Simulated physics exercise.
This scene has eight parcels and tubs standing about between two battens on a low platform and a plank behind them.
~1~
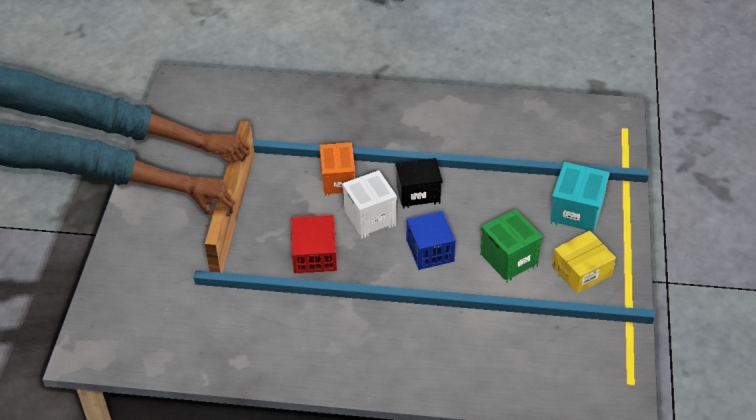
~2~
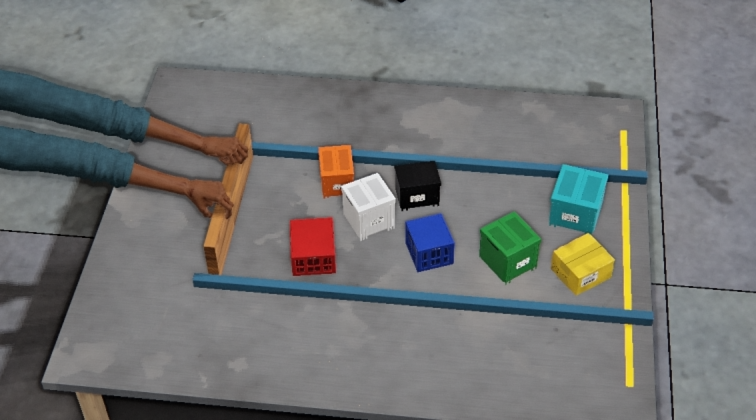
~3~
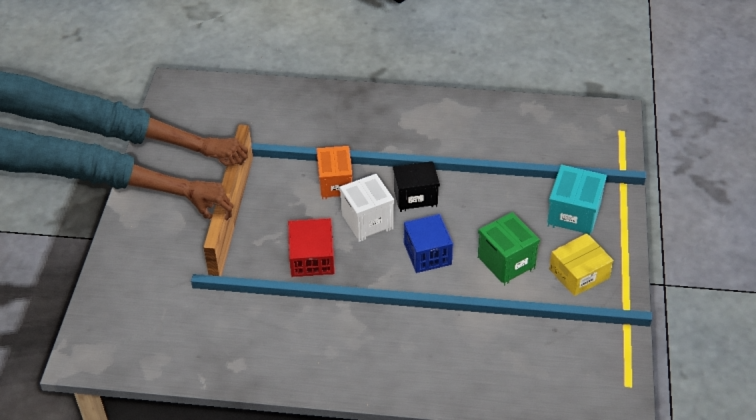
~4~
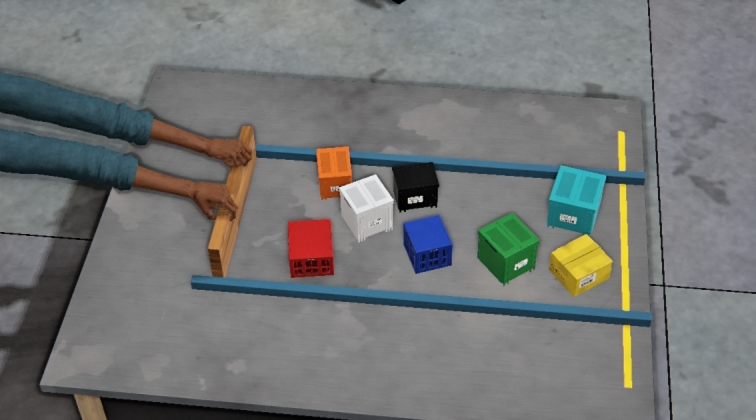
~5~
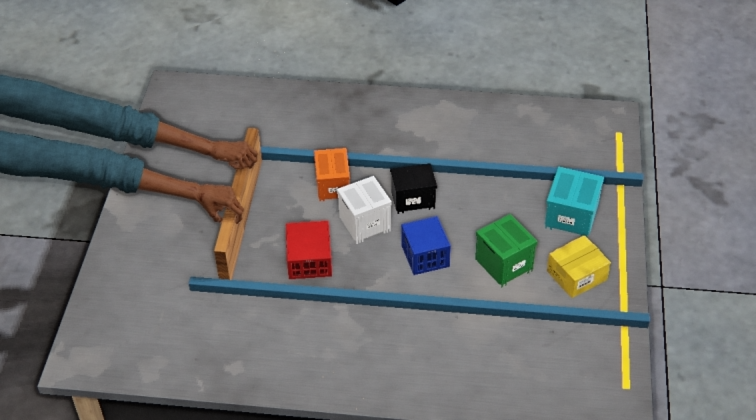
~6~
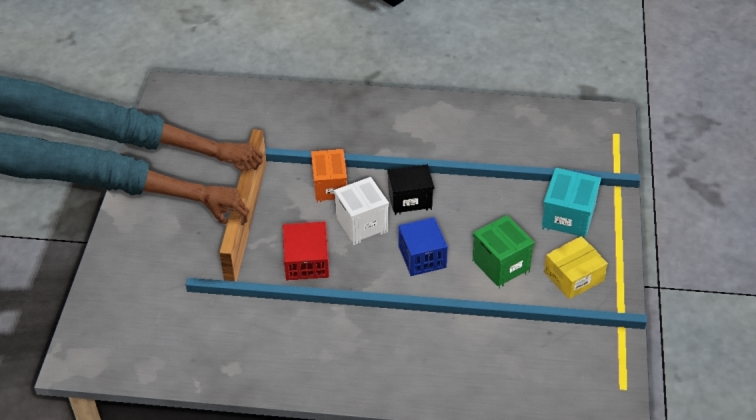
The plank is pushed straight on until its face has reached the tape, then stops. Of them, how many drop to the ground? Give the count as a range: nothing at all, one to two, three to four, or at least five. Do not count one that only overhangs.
The count is at least five.
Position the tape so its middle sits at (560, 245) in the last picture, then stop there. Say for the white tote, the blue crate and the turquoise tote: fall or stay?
The white tote keeps its place; the blue crate keeps its place; and the turquoise tote is gone.
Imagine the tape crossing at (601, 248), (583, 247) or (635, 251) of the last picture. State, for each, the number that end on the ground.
In that order 5, 4 and 8.
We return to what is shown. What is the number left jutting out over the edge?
The count is 3.
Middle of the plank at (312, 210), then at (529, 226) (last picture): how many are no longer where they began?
One spot: 2. Other spot: 8.
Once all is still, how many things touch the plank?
At rest, 3 are in contact.
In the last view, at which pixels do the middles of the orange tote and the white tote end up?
I'd put one at around (636, 200) and the other at around (643, 240).
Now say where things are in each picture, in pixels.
Yellow box (583, 262); turquoise tote (579, 198); green tote (510, 246); plank (231, 196); tape (628, 245), in the first picture.
Turquoise tote (578, 200); white tote (369, 207), in the second picture.
Green tote (508, 249); blue crate (428, 243), in the third picture.
Yellow box (580, 265); orange tote (334, 173), in the fourth picture.
Turquoise tote (574, 202); red crate (309, 250), in the fifth picture.
Yellow box (575, 267); turquoise tote (571, 203); green tote (502, 252); plank (244, 205); tape (620, 250), in the sixth picture.
Soon after, none off yet; yellow box at rest near (575, 267); turquoise tote at rest near (571, 203); green tote at rest near (502, 252).
Then, none off yet; yellow box moved a little near (602, 265); turquoise tote at rest near (571, 203); green tote moved about its own width near (560, 266).
Further on, one off so far; yellow box on the ground near (681, 352); turquoise tote moved well along near (652, 205); green tote moved well along near (654, 281).
At rest, the number that fall off is five or more; fallen, black tote, blue crate, green tote, turquoise tote and yellow box.
